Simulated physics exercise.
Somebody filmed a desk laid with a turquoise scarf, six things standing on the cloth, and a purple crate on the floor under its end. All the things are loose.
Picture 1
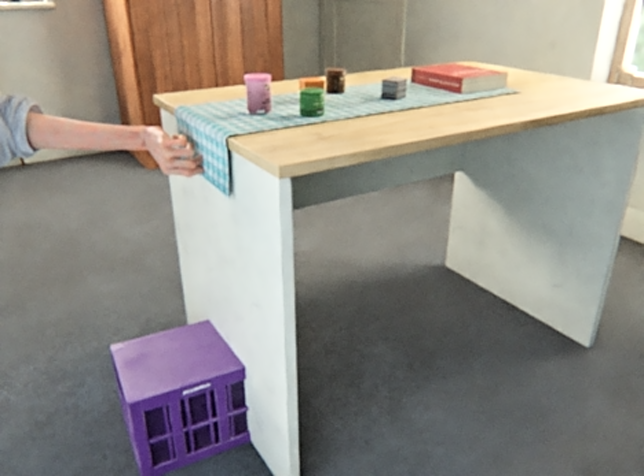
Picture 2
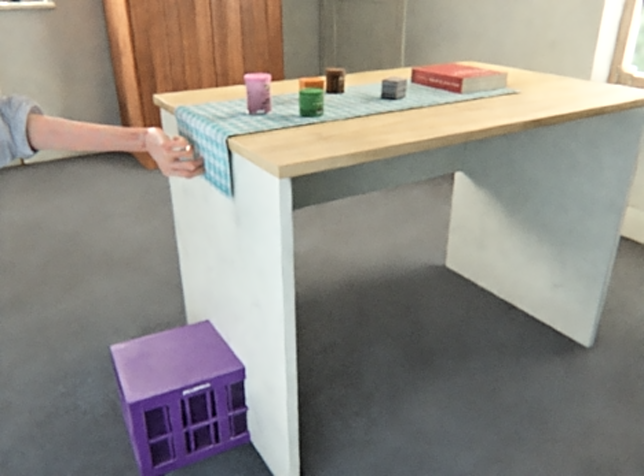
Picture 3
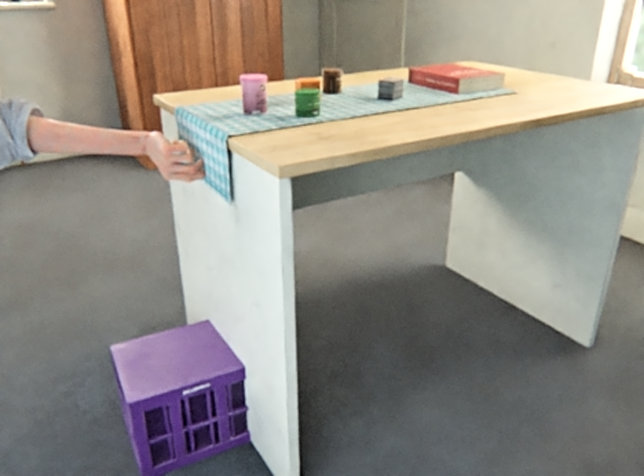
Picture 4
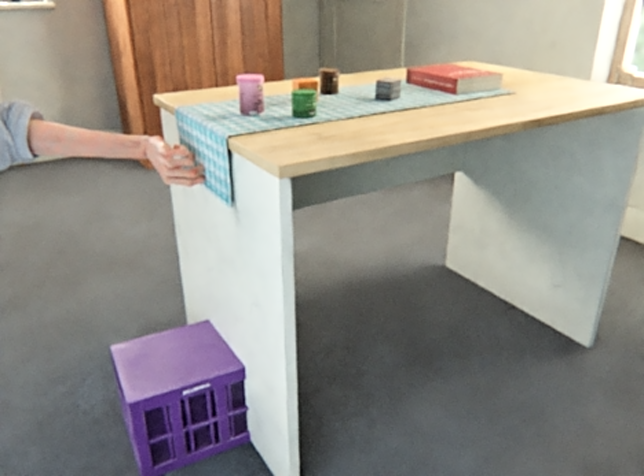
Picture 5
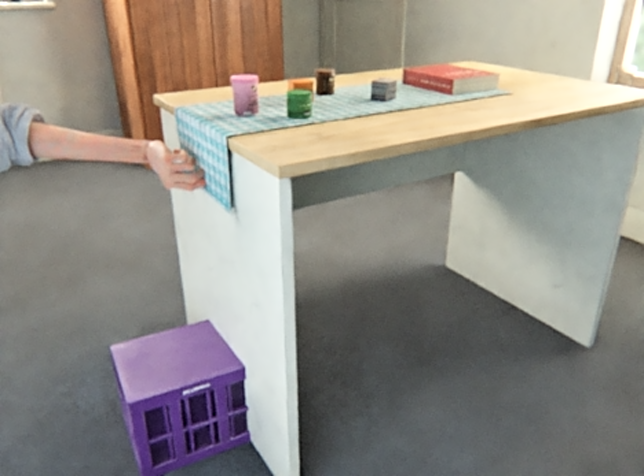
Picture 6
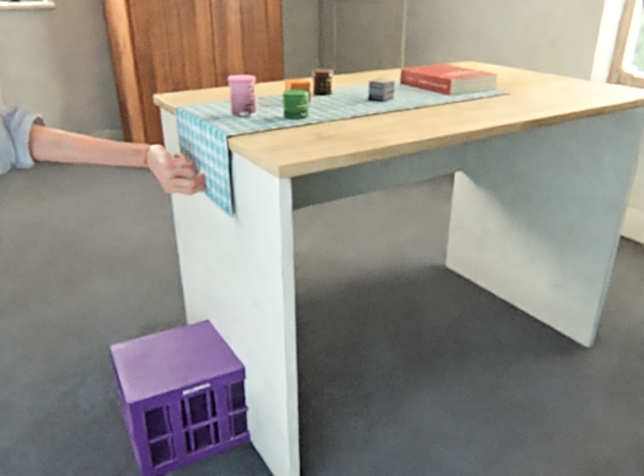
At a desk, a hand slowly pulls a turquoise cloth left, carrying the things on it.
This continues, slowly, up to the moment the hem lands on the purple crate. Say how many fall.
The count of fallen things is four.
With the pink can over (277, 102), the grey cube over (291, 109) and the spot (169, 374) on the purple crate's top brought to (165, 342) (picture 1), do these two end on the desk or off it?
The pink can falls; the grey cube comes down.
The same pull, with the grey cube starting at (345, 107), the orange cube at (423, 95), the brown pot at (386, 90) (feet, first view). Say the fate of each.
The grey cube drops off, the orange cube stays on, the brown pot does not fall.
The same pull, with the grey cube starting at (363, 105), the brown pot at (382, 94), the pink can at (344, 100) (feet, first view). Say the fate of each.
The grey cube tumbles off; the brown pot does not fall; the pink can falls.
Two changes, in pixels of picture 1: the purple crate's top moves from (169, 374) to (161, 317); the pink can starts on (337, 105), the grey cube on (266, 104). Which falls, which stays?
The pink can stays on, the grey cube tumbles off.
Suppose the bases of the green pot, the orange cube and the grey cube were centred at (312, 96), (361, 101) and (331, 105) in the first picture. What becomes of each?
The green pot drops off, the orange cube is carried off, the grey cube comes down.
A little later, hem near (210, 278); pink can and green pot gone.
Next, hem near (213, 328); pink can, green pot and orange cube gone.
When it is over, hem on the crate; pink can, green pot, orange cube and brown pot gone. It carries off four.
